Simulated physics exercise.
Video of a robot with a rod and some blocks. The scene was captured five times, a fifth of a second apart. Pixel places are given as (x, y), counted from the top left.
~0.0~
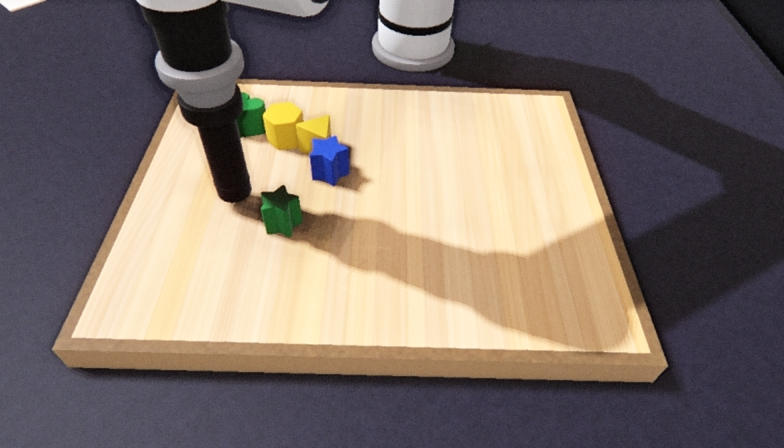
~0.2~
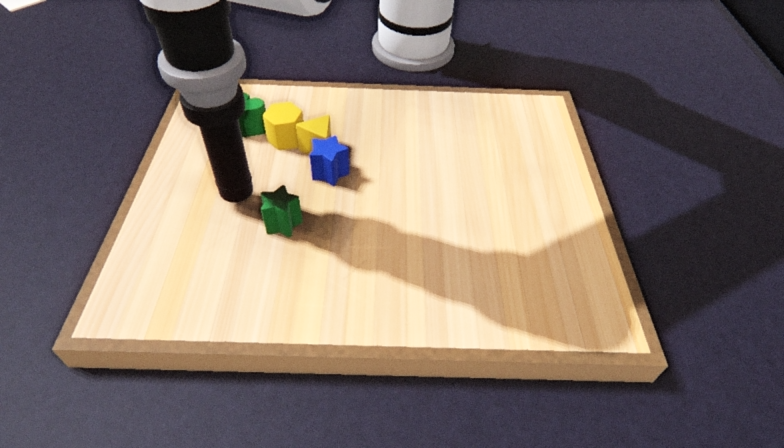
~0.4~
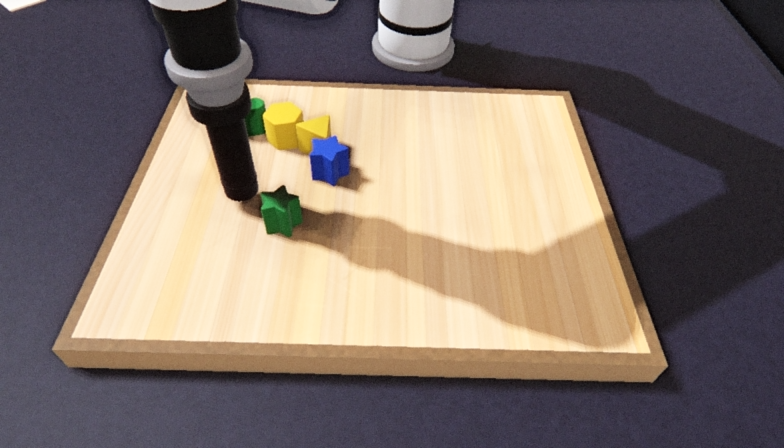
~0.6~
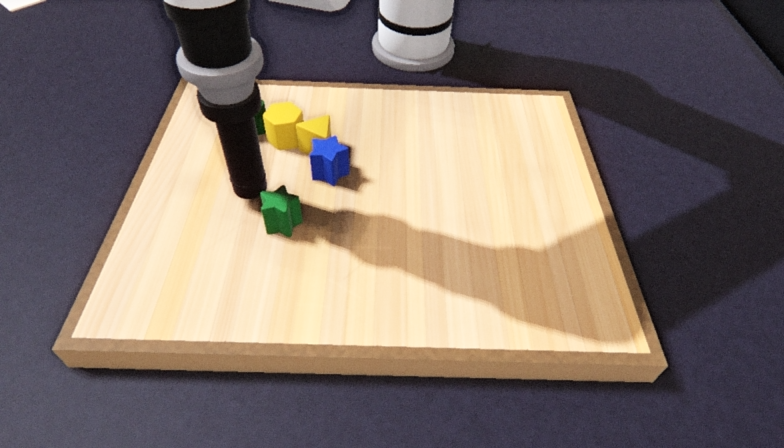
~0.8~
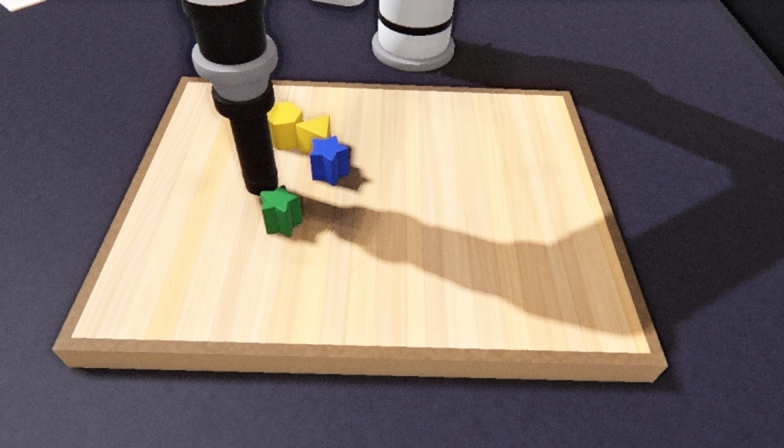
On a wooden board, a black rod shifts slightly right behind a still green star block.
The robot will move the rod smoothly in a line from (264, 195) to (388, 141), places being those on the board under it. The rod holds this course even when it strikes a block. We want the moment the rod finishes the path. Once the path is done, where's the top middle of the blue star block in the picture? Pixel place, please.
Its top middle: (392, 136).
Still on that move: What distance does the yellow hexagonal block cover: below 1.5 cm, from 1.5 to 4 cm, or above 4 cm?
Verdict: Less than 1.5 cm.
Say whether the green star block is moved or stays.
Once the rod is done, the green star block remains in the old spot.
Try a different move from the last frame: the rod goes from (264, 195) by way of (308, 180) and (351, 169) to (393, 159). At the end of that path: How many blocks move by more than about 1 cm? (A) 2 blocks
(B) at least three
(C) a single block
My answer is option C.
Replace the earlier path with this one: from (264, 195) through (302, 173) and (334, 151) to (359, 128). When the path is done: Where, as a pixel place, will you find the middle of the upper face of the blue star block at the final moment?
It will end up at (348, 143).
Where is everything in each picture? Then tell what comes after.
In the first picture, rod's lower end (235, 192); green star block (278, 198); yellow hexagonal block (283, 112); yellow triangular block (317, 125); blue star block (328, 147).
In the second picture, rod (237, 192); blocks still.
In the third picture, rod (242, 191); blocks still.
In the fourth picture, rod (251, 189); blocks still.
In the fifth picture, rod (262, 185); green star block (278, 198); yellow hexagonal block (283, 112); yellow triangular block (317, 125); blue star block (328, 147).
On the path given first. One third of the way, rod (307, 165); blue star block (336, 146).
Two thirds of the way, rod (349, 147); yellow triangular block (325, 119), turned 60° anticlockwise; blue star block (376, 137), turned 20° clockwise.
At the end, rod (388, 131); green star block still; yellow hexagonal block still; yellow triangular block (325, 119), turned 65° anticlockwise; blue star block (392, 136), turned 65° clockwise.
